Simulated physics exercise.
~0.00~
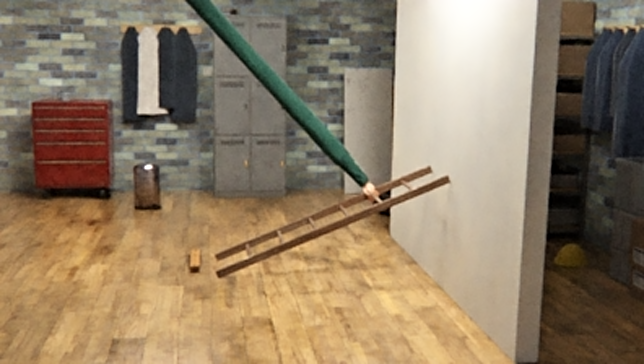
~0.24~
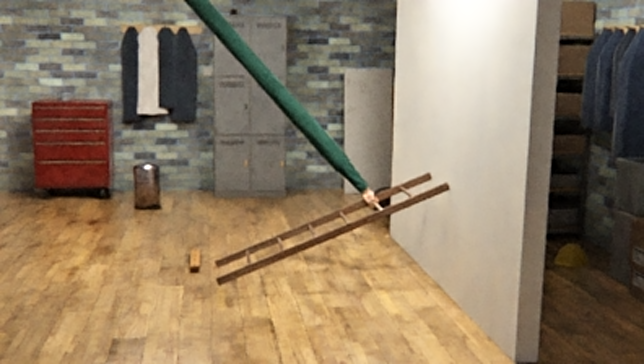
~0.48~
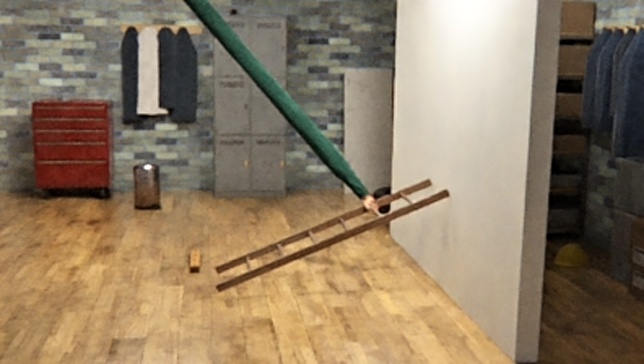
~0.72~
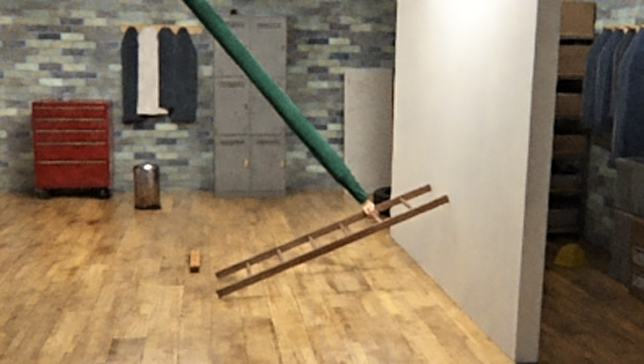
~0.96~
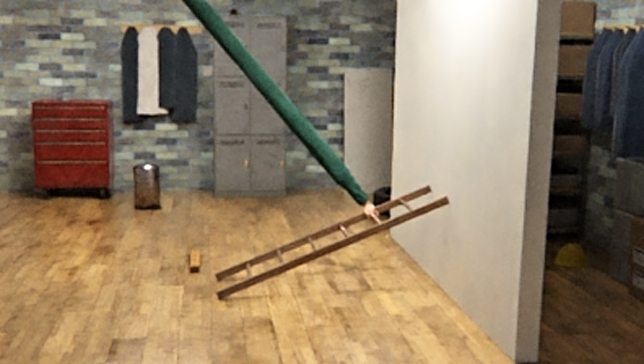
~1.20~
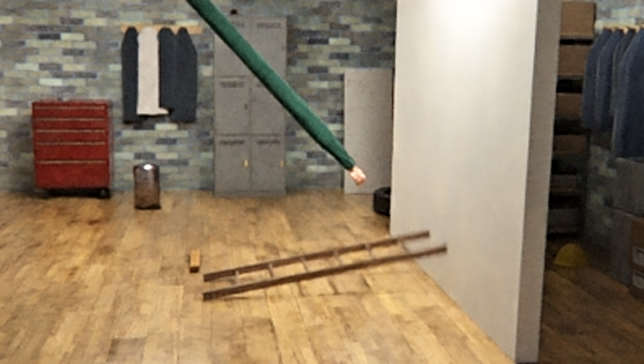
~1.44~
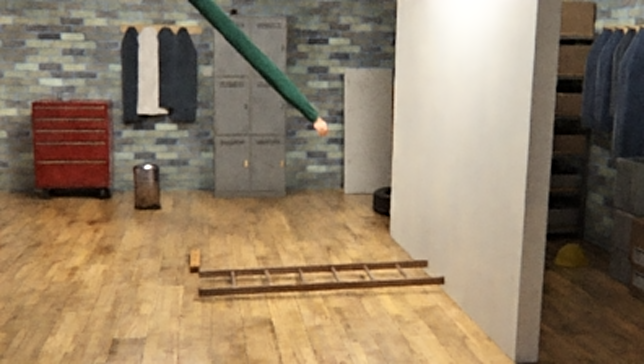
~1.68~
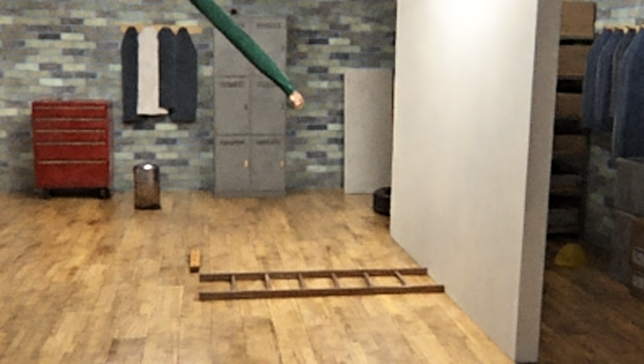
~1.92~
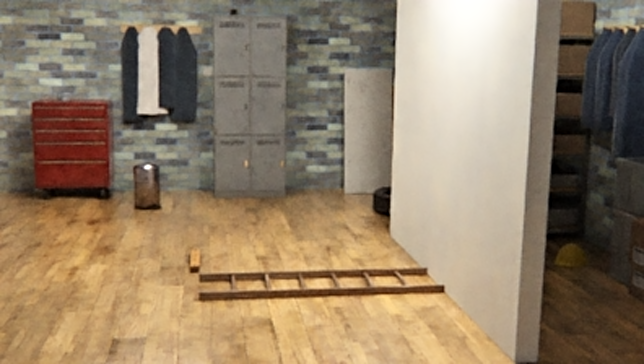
A green-sleeved arm reaches down from the top of a workshop-like room, seen by a still camera, its hand holding a brown ladder that slants up toward a white wall on the right. A red tool chest, a small bin, dark and white coats and grey lockers stand or hang along the brick wall behind, and a small wooden strip lies on the plank floor near the ladder's lower left end. The hand lowers the ladder slightly, then lets go and draws back. The ladder slips and drops flat while the strip stays put. The arm leaves, and the ladder lies still on the floor.
